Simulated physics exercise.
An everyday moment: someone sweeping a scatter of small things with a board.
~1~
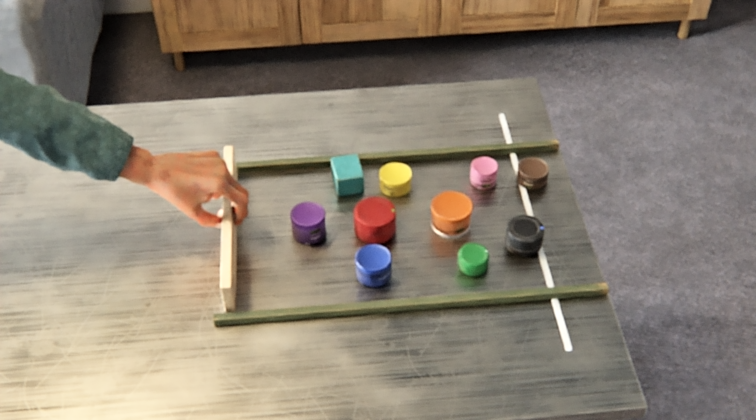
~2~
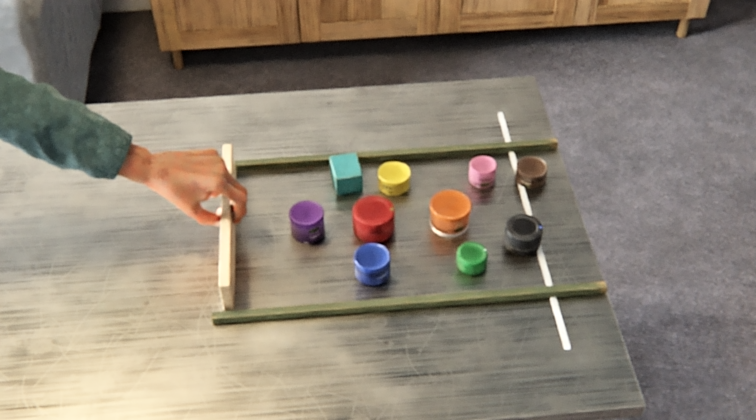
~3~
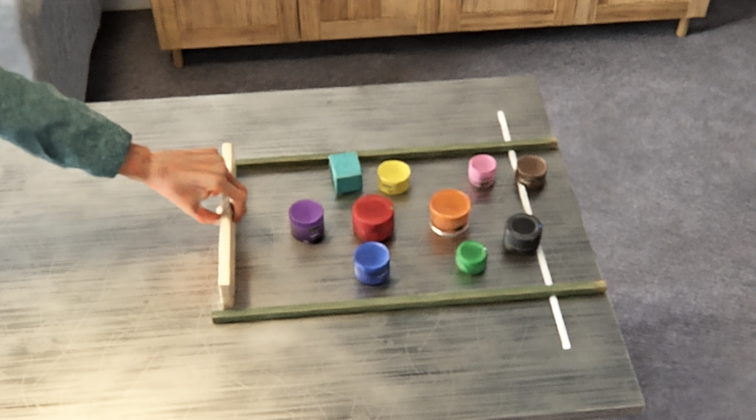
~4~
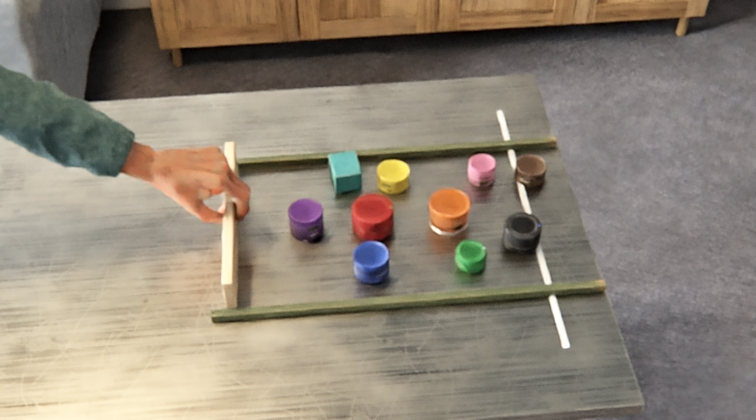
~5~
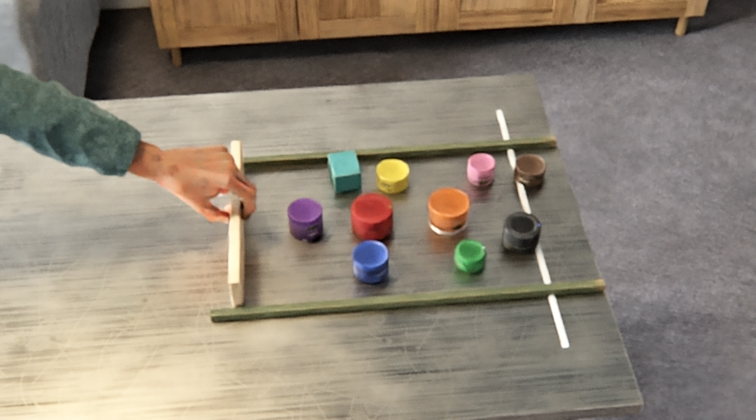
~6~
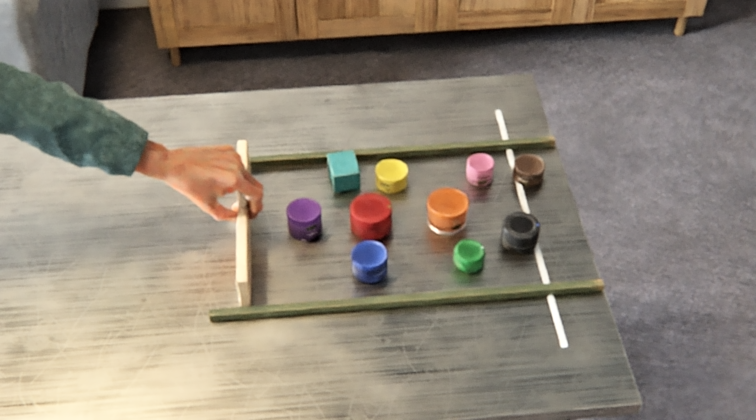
A hand held a pale wooden board upright at the left of a tabletop, then slid it slightly right between two green sticks, while the colourful tubs and a teal block stayed where they were.
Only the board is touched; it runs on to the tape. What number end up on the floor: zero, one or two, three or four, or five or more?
I predict exactly three or four will slip off.
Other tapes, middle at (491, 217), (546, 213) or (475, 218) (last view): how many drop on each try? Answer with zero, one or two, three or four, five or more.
In turn: Just one or two, five or more, not one.
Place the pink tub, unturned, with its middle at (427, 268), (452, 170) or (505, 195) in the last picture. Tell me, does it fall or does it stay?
Going through the places in order, it keeps its spot, it ends up falling, and it keeps its spot.
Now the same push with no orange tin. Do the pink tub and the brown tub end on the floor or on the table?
So the pink tub goes off the edge and the brown tub goes off the edge.
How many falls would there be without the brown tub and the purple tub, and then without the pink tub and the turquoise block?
2 for the first case, 1 for the second.
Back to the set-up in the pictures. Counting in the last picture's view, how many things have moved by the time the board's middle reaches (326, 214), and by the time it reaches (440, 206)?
First 2 and then 10.
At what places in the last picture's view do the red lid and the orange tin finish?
First (585, 232), then (558, 195).
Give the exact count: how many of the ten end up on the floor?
Count of fallen: 3.
Soon after, none off yet; brown tub at rest near (529, 170); black lid at rest near (520, 232); pink tub at rest near (480, 170).
After that, none off yet; brown tub at rest near (529, 170); black lid at rest near (523, 233); pink tub at rest near (480, 170).
And then, none off yet; brown tub displaced about its own width near (569, 170); black lid displaced about its own width near (574, 245); pink tub displaced well along near (540, 166).
In the end, the number that fall off is three or four; gone, pink tub, black lid and brown tub.
